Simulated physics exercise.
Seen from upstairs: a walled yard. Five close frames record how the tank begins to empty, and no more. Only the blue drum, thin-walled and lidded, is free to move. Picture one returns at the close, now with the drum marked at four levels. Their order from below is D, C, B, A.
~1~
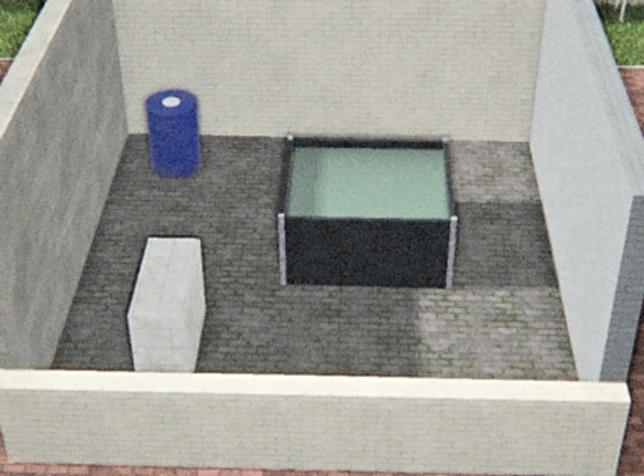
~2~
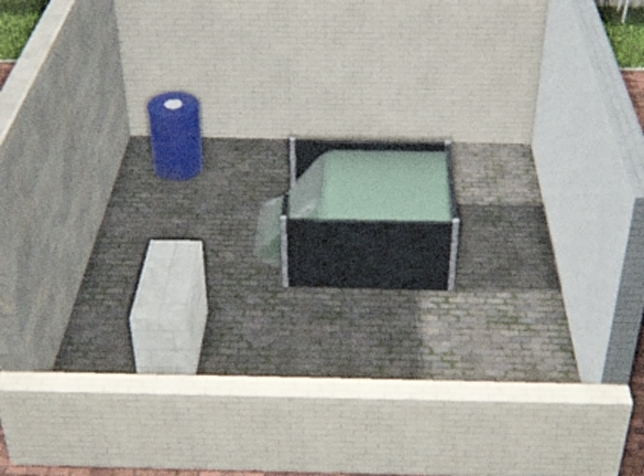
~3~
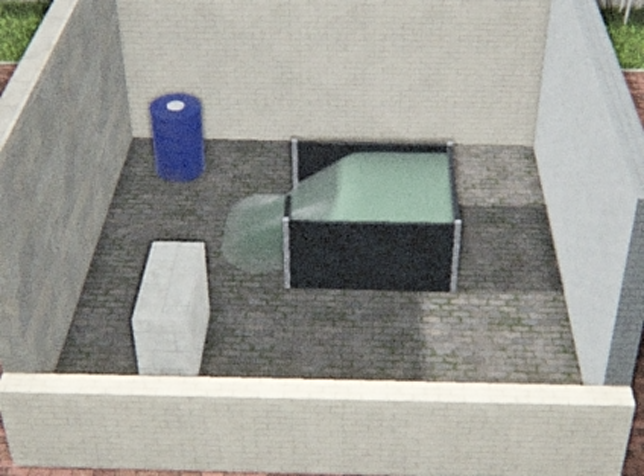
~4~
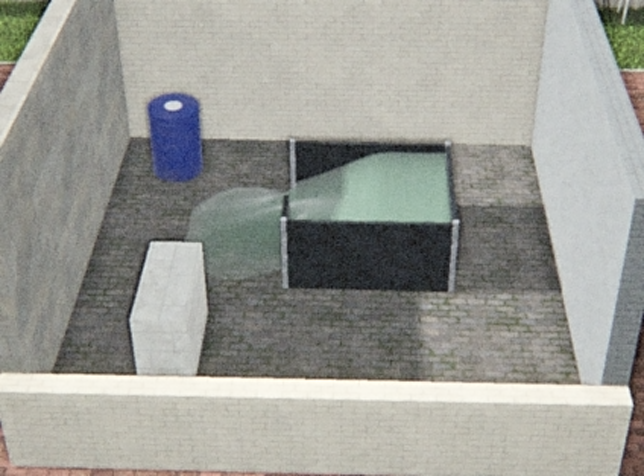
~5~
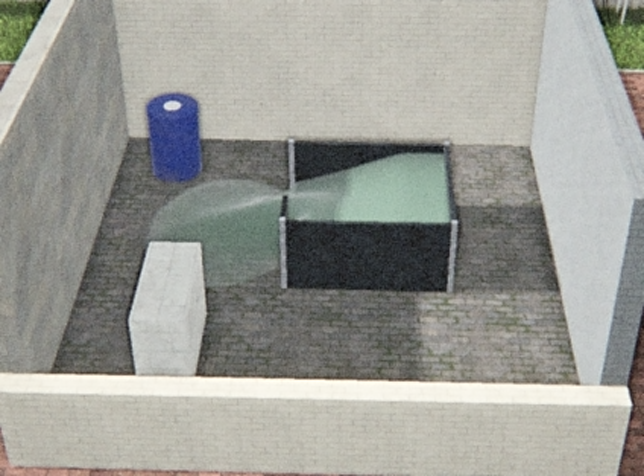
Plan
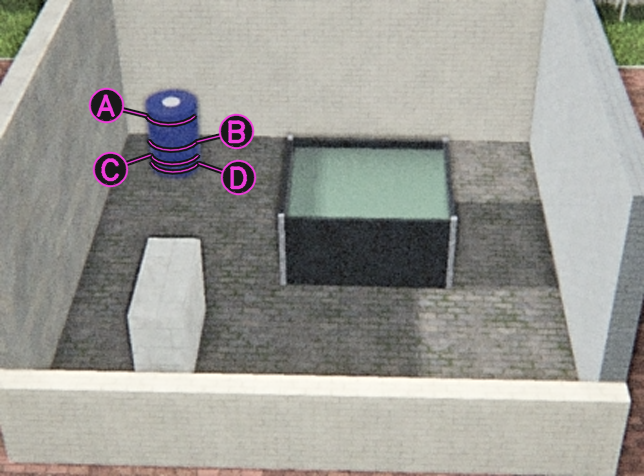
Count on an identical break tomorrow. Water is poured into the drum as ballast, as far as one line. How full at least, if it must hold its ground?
B is the one.
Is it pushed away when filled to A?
No, not at all.
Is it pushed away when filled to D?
Yes.
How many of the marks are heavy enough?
Two of the four.
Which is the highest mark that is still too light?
That is mark C.
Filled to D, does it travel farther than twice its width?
Yes.
On the marked copy, A at (168, 124); B at (170, 150); C at (172, 164); D at (172, 171); from the bottom up D, C, B, A.
With A, it does not move.
With B, it does not move.
With C, it is pushed about twice its own width away.
With D, it is pushed about 4 times its own width away.
